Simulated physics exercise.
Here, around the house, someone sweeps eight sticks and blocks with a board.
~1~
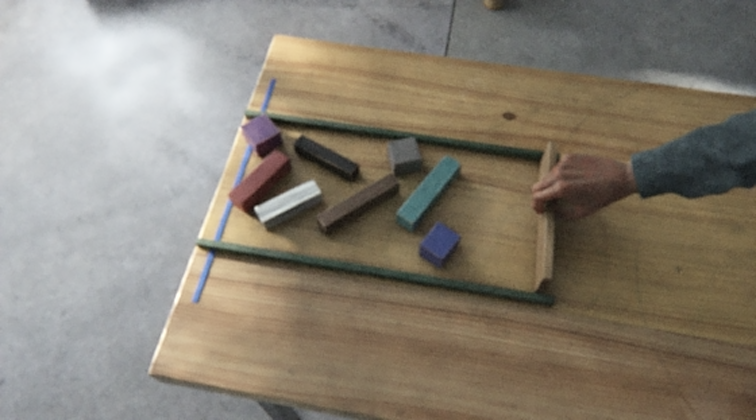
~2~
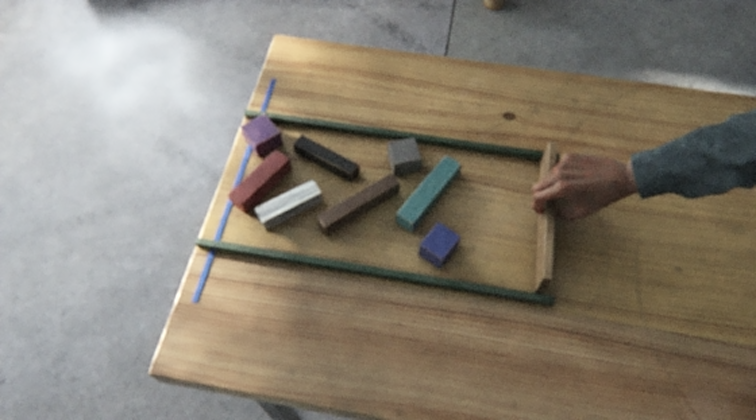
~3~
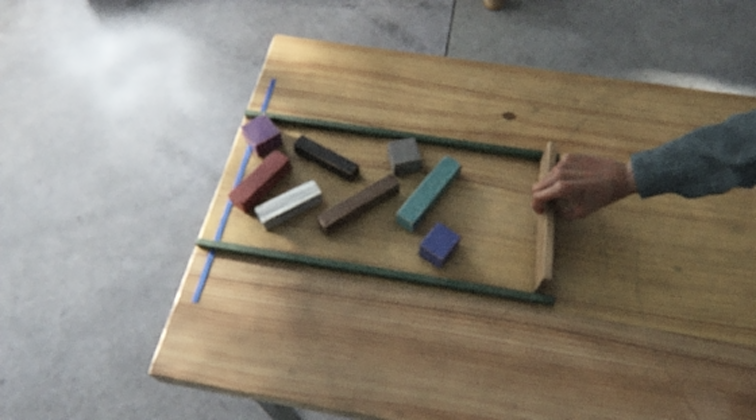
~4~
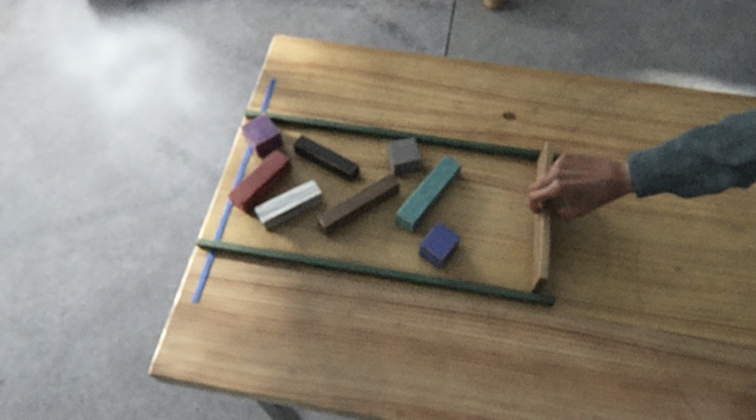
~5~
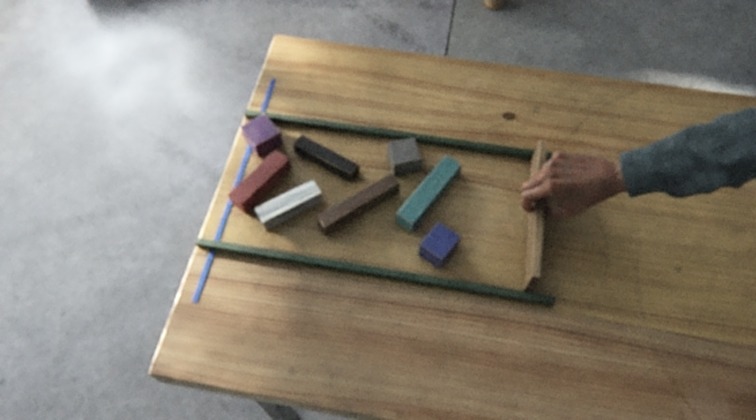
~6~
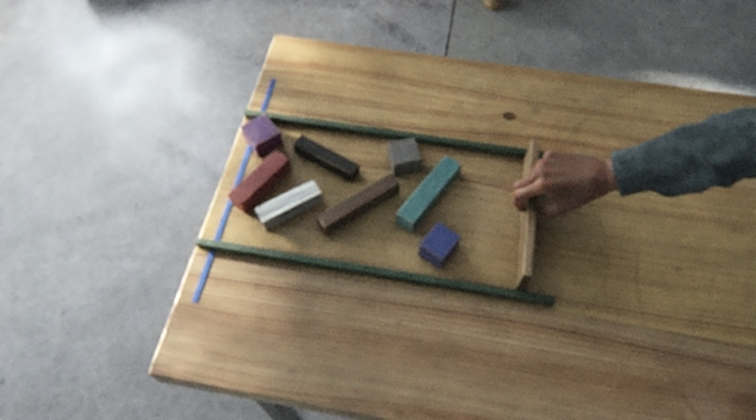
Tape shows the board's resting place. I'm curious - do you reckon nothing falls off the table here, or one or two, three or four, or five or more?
I'd say five or more fall off.
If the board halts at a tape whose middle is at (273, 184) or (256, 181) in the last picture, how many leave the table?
Respectively 3 and 4.
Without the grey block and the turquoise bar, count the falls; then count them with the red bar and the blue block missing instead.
Result: 5 in the first case, with 5 in the second.
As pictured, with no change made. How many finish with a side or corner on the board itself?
Number in contact with it: 2.
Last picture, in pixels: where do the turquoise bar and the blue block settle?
The turquoise bar stops around (230, 166); the blue block around (208, 214).
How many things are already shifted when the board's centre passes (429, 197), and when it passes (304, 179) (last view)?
That makes 3 at the first spot and 8 at the second.
Early on, none off yet; purple block at rest near (262, 135); red bar at rest near (261, 181); white stick at rest near (290, 205).
Finally, the number that fall off is five or more; lost, grey block, brown bar, black stick, white stick, red bar and purple block.
